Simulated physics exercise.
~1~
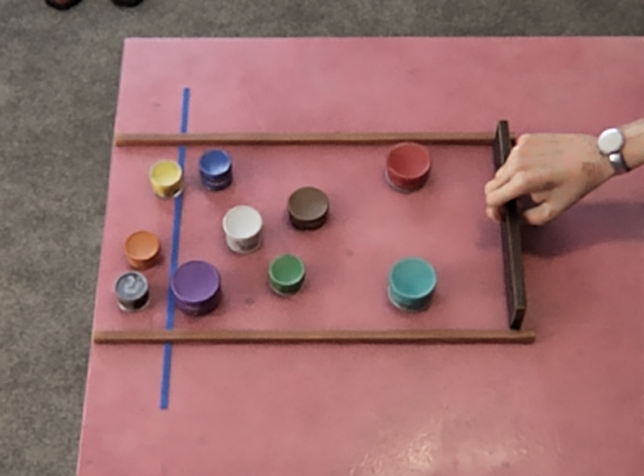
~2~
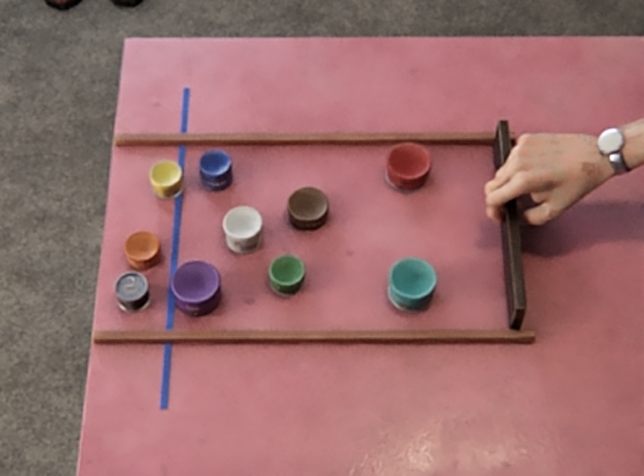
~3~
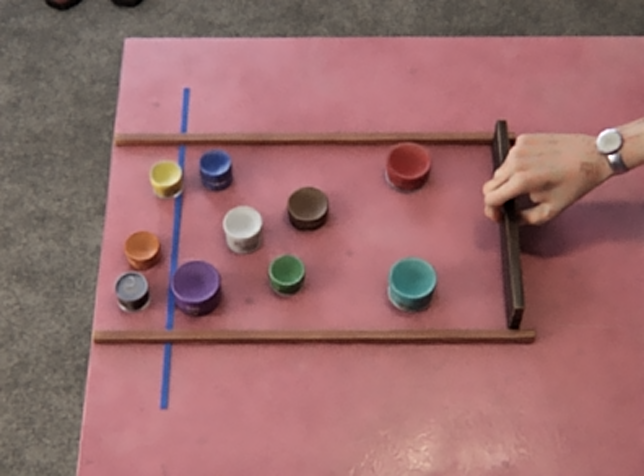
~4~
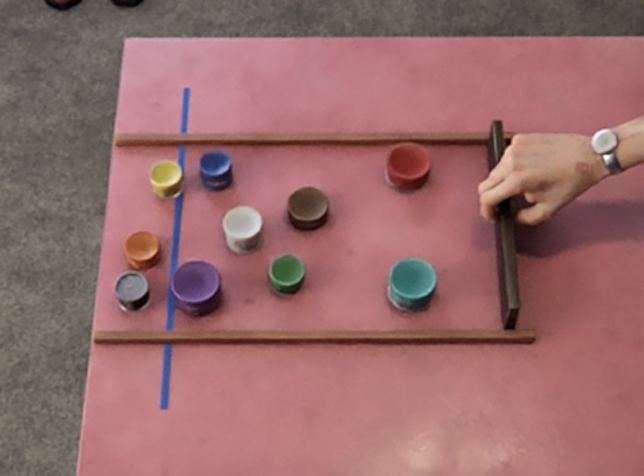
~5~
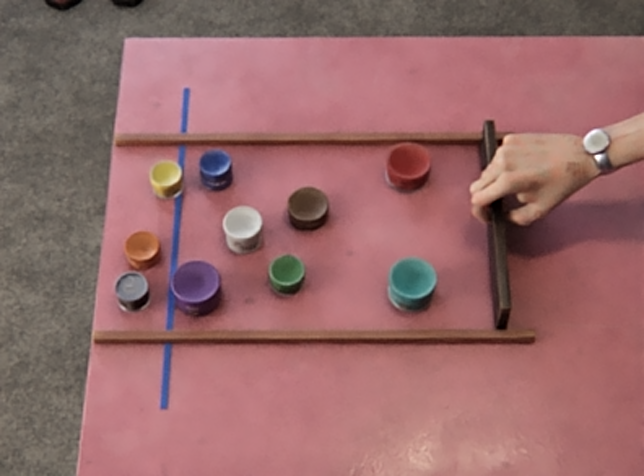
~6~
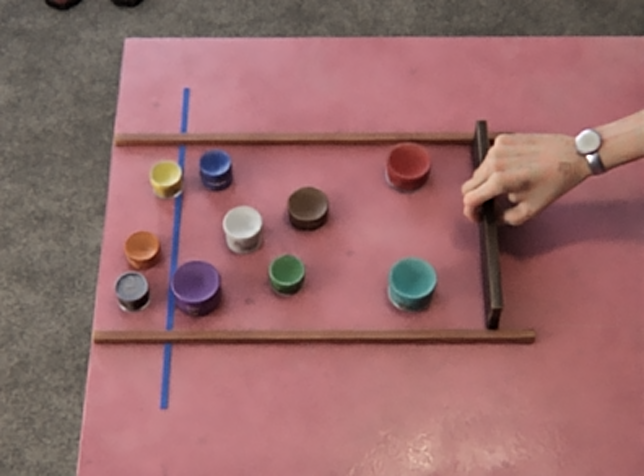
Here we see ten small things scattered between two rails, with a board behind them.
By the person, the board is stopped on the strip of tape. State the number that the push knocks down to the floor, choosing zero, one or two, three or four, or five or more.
The number knocked down is one or two.
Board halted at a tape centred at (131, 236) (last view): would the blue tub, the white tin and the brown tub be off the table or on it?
Blue tub goes off, white tin stays put, brown tub stays put.
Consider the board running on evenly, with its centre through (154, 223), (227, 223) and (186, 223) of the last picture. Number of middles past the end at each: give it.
Going through the three positions, you'd get 5, 0 and 1.
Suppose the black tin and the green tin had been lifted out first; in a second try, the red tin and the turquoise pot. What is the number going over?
The count is 0 in the first case and 1 in the second.
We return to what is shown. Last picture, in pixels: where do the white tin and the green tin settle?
I'd put one close to (156, 236) and the other close to (127, 260).
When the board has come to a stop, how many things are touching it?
4 of them.
Soon after, none off yet; black tin at rest near (133, 292); orange tub at rest near (143, 250); yellow tin at rest near (167, 180).
By the end, the number that fall off is one or two; fallen, orange tub and black tin.
